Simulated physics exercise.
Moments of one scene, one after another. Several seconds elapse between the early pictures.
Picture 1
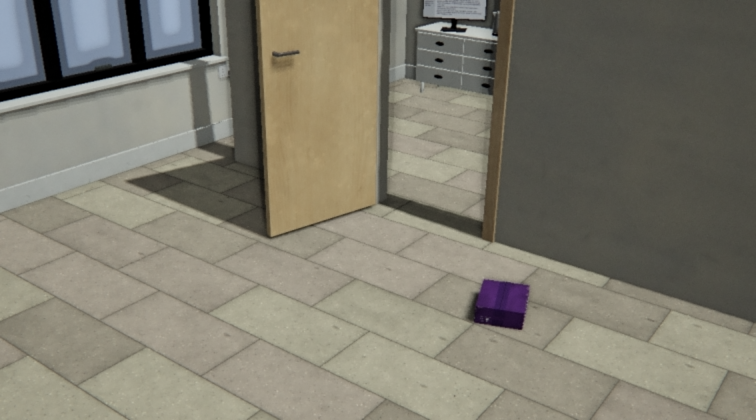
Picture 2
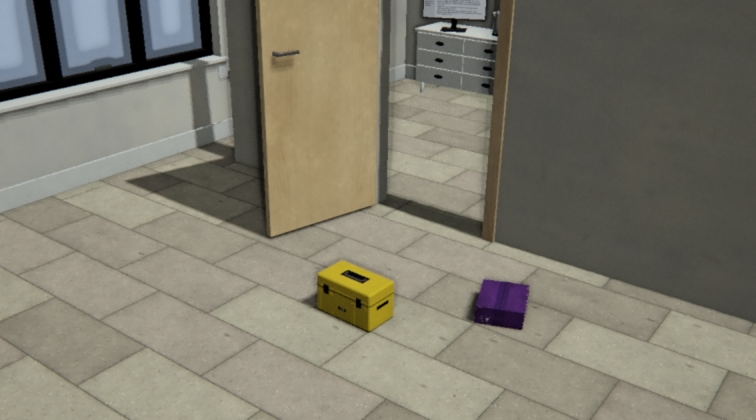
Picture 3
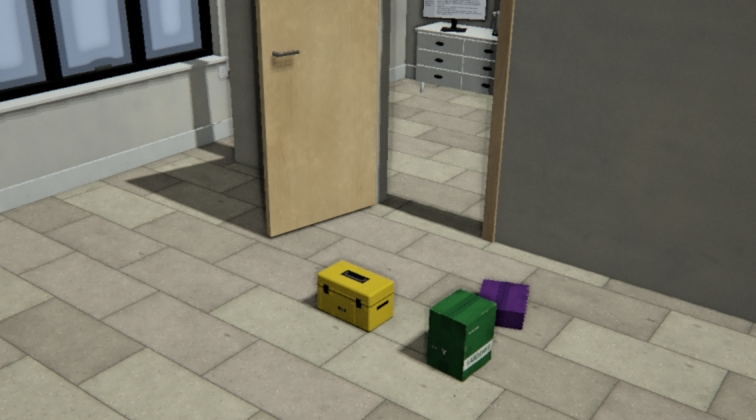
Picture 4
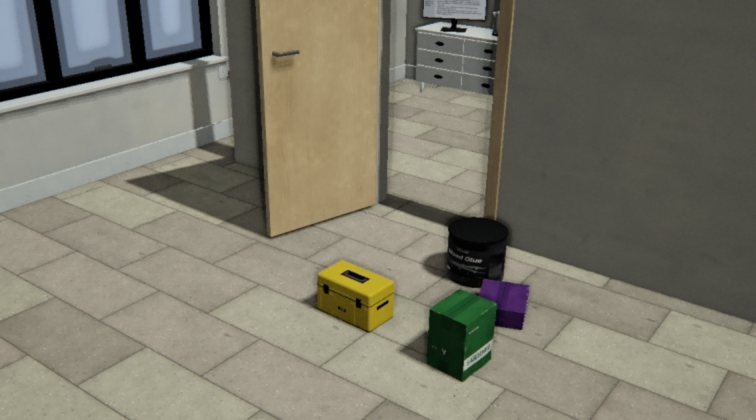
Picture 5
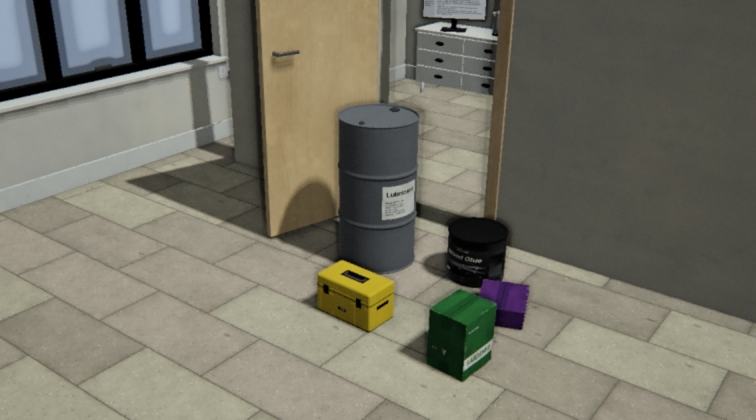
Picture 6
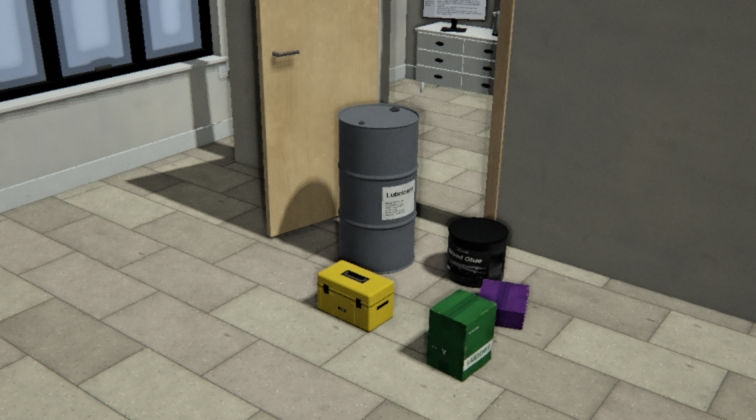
A yellow toolbox, green box, black pail and grey drum appear in turn beside a purple parcel.
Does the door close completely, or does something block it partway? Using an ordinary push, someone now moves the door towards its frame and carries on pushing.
The door will probably have its swing cut off.
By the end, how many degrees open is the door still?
Open angle: About 70°.
Then, 0.60 s on from there, door 94° open.
Then, 1.00 s on from there, door 80° open.
In the end, door 71° open; all 5 unmoved. At the end, from the last picture's camera, grey drum near (378, 188).
